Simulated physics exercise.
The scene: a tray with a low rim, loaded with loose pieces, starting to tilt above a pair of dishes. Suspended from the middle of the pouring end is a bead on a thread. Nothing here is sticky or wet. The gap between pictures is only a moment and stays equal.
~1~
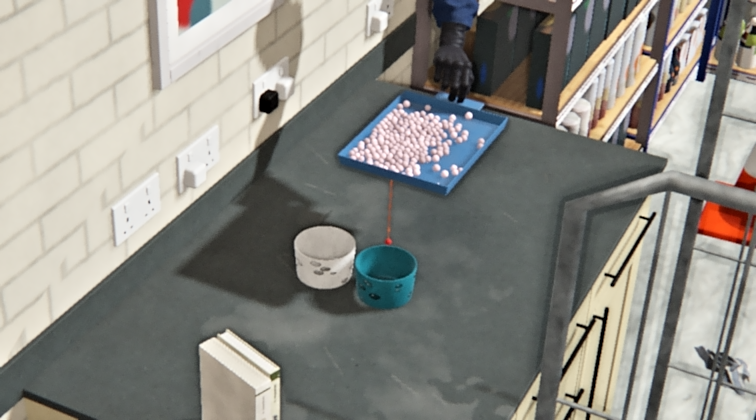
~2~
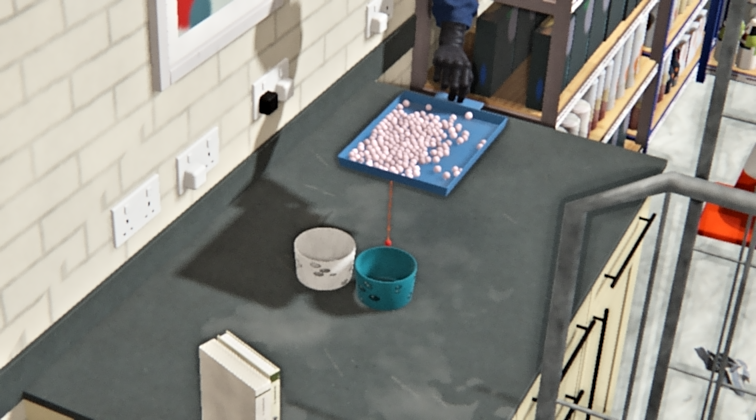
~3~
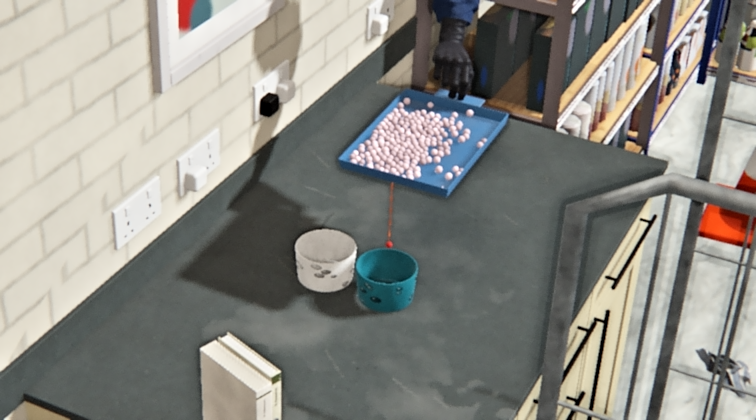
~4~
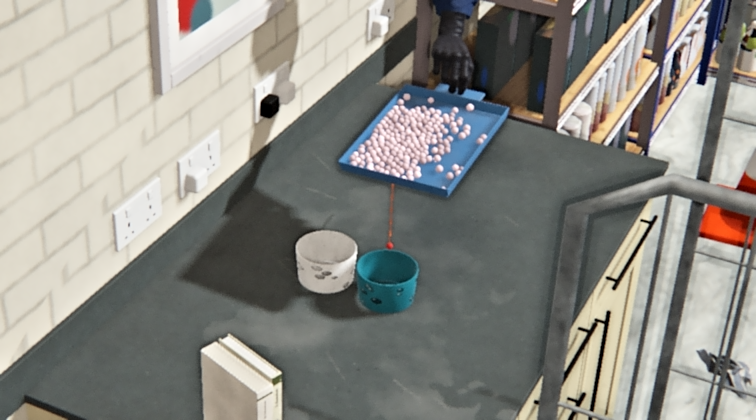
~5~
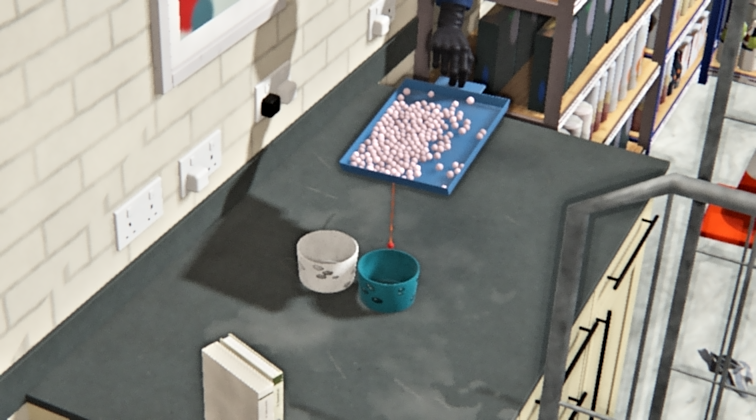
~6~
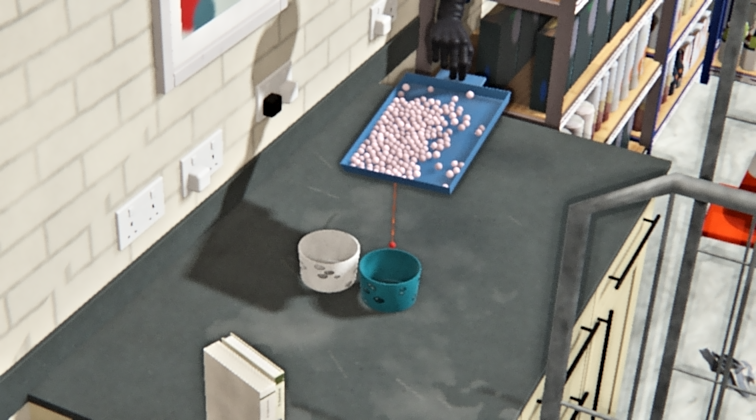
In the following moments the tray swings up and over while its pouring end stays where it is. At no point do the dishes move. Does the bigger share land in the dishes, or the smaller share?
I expect most of the load to be saved.
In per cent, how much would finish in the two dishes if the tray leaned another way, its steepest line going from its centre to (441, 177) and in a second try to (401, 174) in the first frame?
The first try gives close to 0 percent; the next gives 50 percent.
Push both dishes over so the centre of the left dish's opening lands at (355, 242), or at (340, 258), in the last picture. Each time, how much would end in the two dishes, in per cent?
40 per cent the first time, 70 per cent the second time.
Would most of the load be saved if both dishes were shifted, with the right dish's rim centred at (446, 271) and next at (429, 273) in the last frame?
Try 1: Not up to half; try 2: Not up to half.
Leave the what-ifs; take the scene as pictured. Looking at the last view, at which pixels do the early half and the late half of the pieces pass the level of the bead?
It passes near (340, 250) first and then near (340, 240).
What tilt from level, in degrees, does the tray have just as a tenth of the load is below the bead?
About 70 degrees.
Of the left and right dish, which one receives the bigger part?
So the winner turns out to be the left-side one.
Soon after the last picture, tray tipped steeply; nearly all on the tray; a stray few in the air.
A little later, tray tipped right over; a small part on the tray; a small part in the right dish; about half in the left dish; about a quarter outside both; a small part in the air.
Later still, tray tipped past a quarter turn; a small part in the right dish; about two thirds in the left dish; about a quarter outside both.
By the end, tray tipped past a quarter turn; a small part in the right dish; about two thirds in the left dish; about a quarter outside both.
